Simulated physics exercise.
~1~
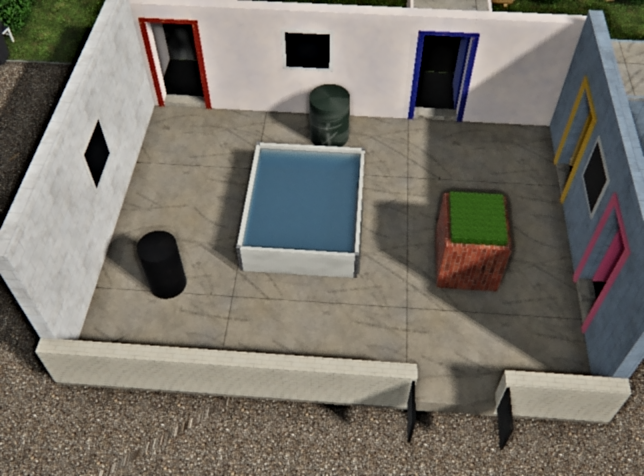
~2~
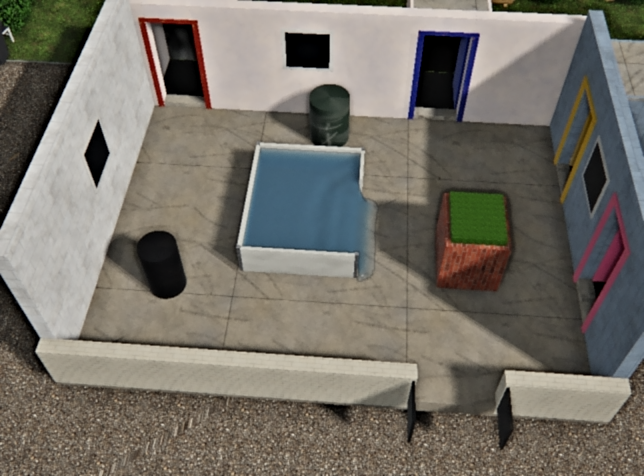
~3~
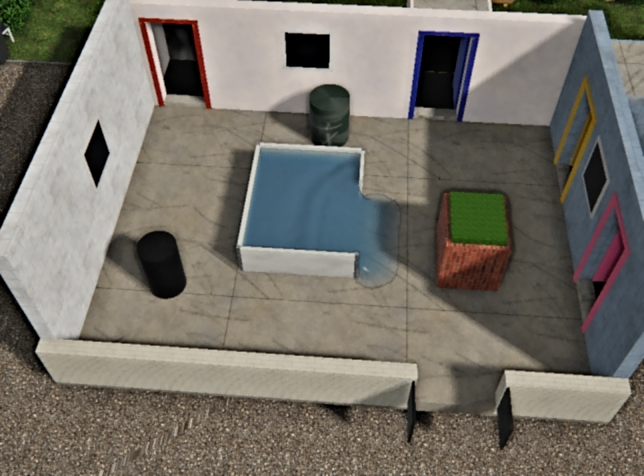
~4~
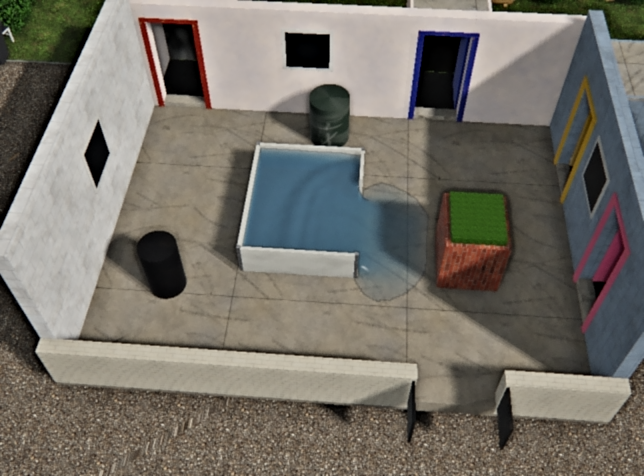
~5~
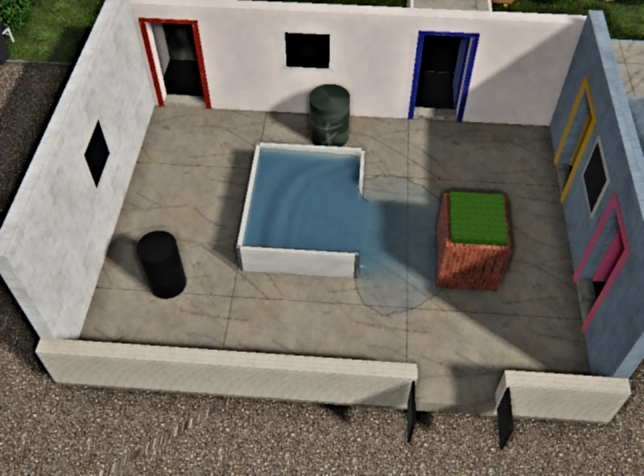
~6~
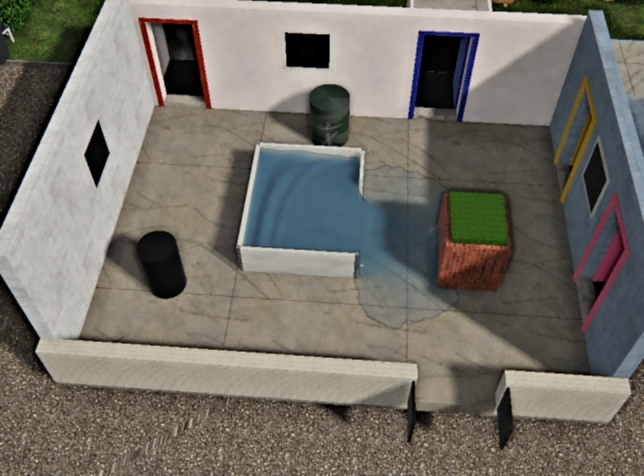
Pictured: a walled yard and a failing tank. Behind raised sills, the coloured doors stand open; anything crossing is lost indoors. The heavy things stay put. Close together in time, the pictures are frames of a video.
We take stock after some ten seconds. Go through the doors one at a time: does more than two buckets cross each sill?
In the end the yellow door swallows too much water; the pink door swallows an okay amount of water; the blue door swallows an okay amount of water; the red door swallows an okay amount of water.
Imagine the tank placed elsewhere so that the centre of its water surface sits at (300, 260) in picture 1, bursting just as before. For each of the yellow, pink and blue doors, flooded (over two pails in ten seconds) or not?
My take: Yellow stays within the limit; pink overshoots; blue stays within the limit.
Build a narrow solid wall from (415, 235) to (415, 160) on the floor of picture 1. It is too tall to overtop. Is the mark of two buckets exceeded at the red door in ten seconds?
The red one: Falls short.
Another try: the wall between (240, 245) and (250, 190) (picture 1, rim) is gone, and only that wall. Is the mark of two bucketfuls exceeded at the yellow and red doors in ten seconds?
In short: The yellow one lets less in; the red one lets more in.
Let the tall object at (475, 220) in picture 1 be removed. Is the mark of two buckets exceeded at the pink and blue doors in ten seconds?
I reckon the pink door crosses the threshold, while the blue door stays short of it.
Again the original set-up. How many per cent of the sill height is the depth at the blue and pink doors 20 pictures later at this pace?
90 and 40 %, in that order.
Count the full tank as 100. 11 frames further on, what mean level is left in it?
Near 50 in a hundred.
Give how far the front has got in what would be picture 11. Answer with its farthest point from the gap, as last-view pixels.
Roughly (561, 213).
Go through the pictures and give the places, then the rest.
In the first picture, the tank at (304, 199) is whole and still.
In the second picture, water pours out at (356, 229) and has run to (363, 277).
In the third picture, the front is at (392, 203), out from the gap at (356, 231).
In the fourth picture, the front is at (400, 290), out from the gap at (356, 231).
In the fifth picture, water pours out at (356, 232) and has run to a hidden place.
In the sixth picture, water pours out at (356, 232) and has run to a hidden place.
A moment on, water covers 20 % of the floor; the yellow door not reached, the pink door not reached, the blue door not reached, the red door not reached.
Next, water covers 30 % of the floor; the yellow door under two buckets in, the pink door wet at the sill, nothing in, the blue door not reached, the red door not reached.
Then, water covers 45 % of the floor; the yellow door over two buckets in, the pink door wet at the sill, nothing in, the blue door wet at the sill, nothing in, the red door not reached.
Later, water covers 65 % of the floor; the yellow door far over two buckets in, the pink door wet at the sill, nothing in, the blue door wet at the sill, nothing in, the red door not reached.
In the end, water covers 80 % of the floor; the yellow door far over two buckets in, the pink door wet at the sill, nothing in, the blue door wet at the sill, nothing in, the red door not reached.
